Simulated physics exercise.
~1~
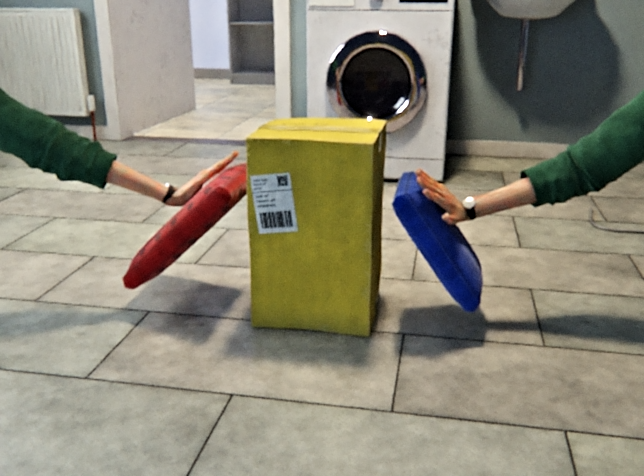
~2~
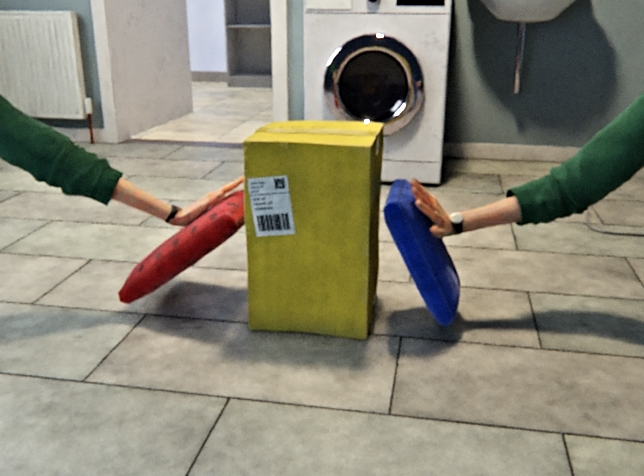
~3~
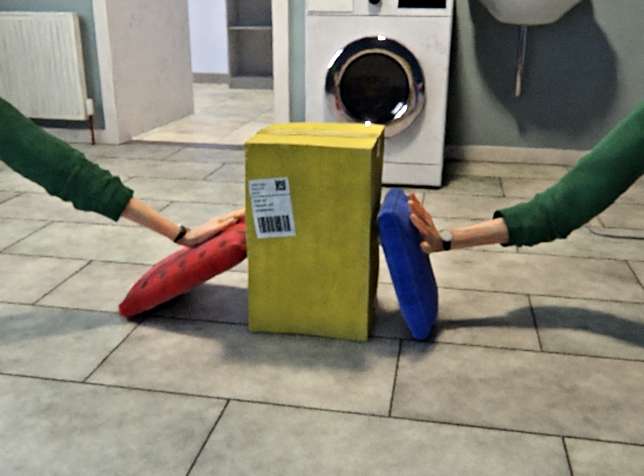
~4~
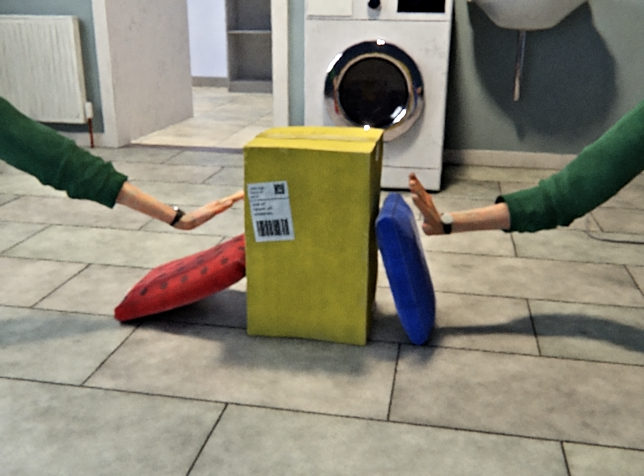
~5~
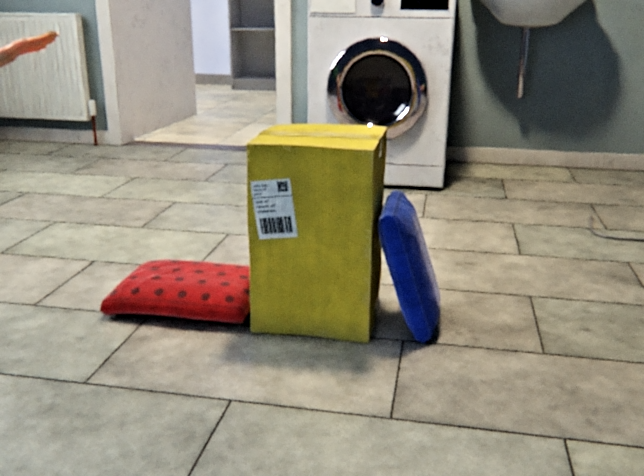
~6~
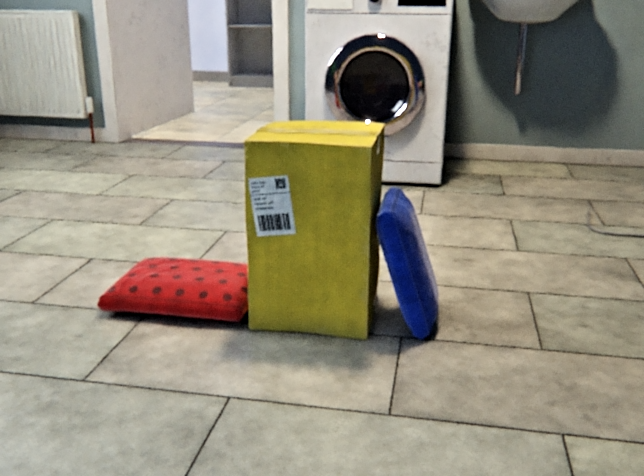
A red pillow and a blue soft bag being leaned against a yellow box by two hands, the pillow slumping flat, the bag staying propped.
